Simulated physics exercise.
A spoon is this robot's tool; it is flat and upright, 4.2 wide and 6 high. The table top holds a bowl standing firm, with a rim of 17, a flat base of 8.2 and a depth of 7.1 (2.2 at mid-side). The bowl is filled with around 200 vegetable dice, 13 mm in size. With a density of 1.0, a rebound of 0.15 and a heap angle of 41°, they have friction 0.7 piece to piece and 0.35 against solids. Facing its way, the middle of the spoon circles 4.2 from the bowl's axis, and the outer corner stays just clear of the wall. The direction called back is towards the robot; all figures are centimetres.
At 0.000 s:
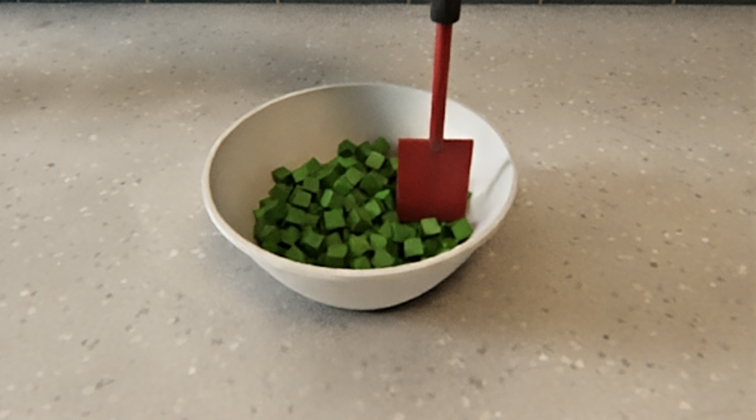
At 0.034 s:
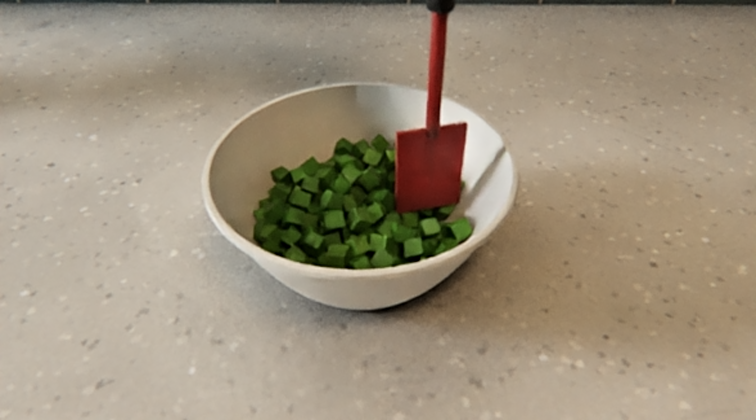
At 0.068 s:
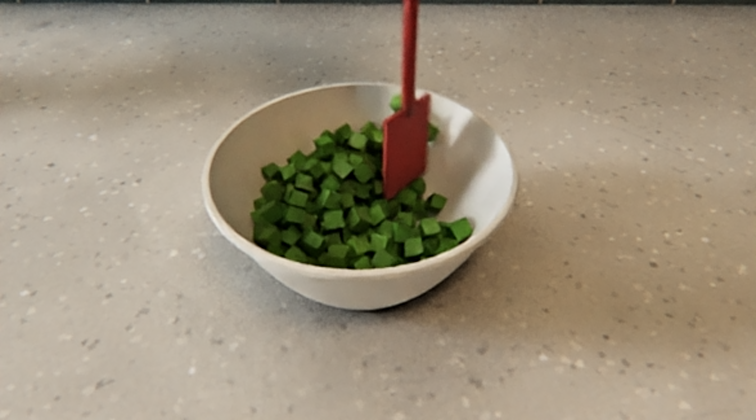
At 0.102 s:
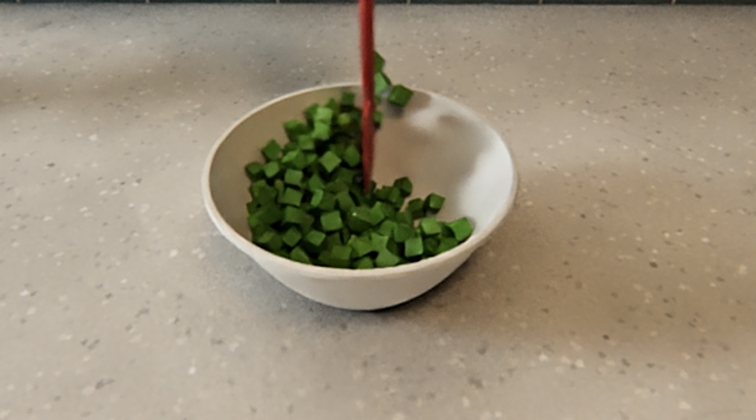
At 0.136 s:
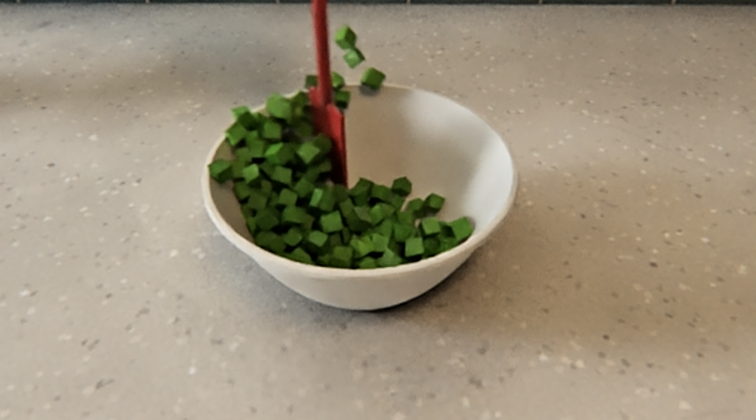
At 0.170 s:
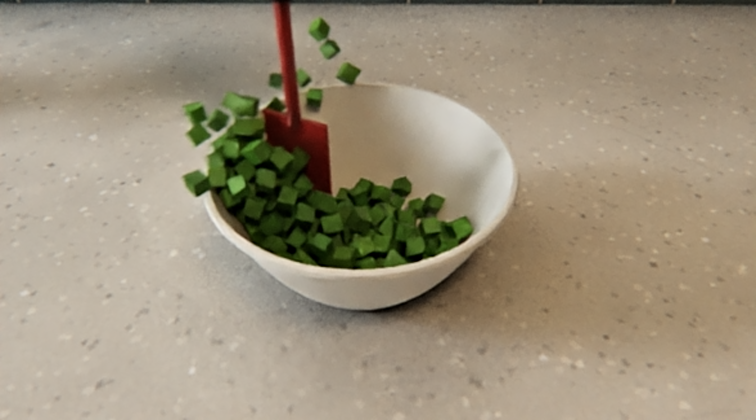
On a speckled grey countertop, a red spatula-like tool sweeps leftward around the back of a white bowl of green cubes, turning as it goes and pushing them up the left side, with several flying above and beyond the rim.
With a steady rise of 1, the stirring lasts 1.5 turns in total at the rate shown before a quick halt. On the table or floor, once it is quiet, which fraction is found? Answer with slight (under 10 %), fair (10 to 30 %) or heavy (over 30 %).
Heavy.
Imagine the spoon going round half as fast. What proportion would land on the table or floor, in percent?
Then roughly 20 %.
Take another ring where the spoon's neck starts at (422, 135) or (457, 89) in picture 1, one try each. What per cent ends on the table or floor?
Roughly 45 and 0 per cent.
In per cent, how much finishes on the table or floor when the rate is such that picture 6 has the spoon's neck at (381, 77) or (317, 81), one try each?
It comes to close to 15 per cent and close to 30 per cent.
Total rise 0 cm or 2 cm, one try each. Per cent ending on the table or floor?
Trial one: Roughly 40 %; trial two: Roughly 35 %.
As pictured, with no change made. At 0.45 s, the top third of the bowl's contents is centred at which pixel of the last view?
In the last picture it sits around (325, 109).
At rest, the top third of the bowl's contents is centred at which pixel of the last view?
In the final view it lies around (319, 260).
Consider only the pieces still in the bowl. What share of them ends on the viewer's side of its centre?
Close to 65 in a hundred.
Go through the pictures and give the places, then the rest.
Spoon neck at (438, 117), 0° round; upper third of the load around (351, 214), from x 265 to 460, top at y 145; 205 in the bowl, in the first picture.
Spoon neck at (434, 105), 15° round; upper third of the load around (351, 212), from x 265 to 460, top at y 145, in the second picture.
Spoon neck at (409, 84), 50° round; upper third of the load around (343, 185), from x 265 to 460, top at y 105, in the third picture.
Spoon neck at (368, 75), 86° round; upper third of the load around (322, 170), from x 255 to 460, top at y 65, in the fourth picture.
Spoon neck at (325, 79), 121° round; upper third of the load around (289, 167), from x 220 to 460, top at y 40; 203 in the bowl, 2 in flight or on the tool, in the fifth picture.
Spoon neck at (292, 95), 157° round; upper third of the load around (265, 177), from x 195 to 460, top at y 30; 197 in the bowl, 8 in flight or on the tool, in the sixth picture.
By 0.31 s, 302° round, highest piece 11 above the table; 160 in the bowl, 11 on the table or floor, 34 in flight or on the tool.
By 0.45 s, 87° round, highest piece 10 above the table; 137 in the bowl, 49 on the table or floor, 19 in flight or on the tool.
By 0.72 s, 180° round, highest piece 6 above the table; 115 in the bowl, 90 on the table or floor.
By 1.42 s, 180° round, highest piece 6 above the table; 115 in the bowl, 90 on the table or floor.
Final count, 115 in the bowl, 90 on the table or floor. That is 44 % on the table or floor.
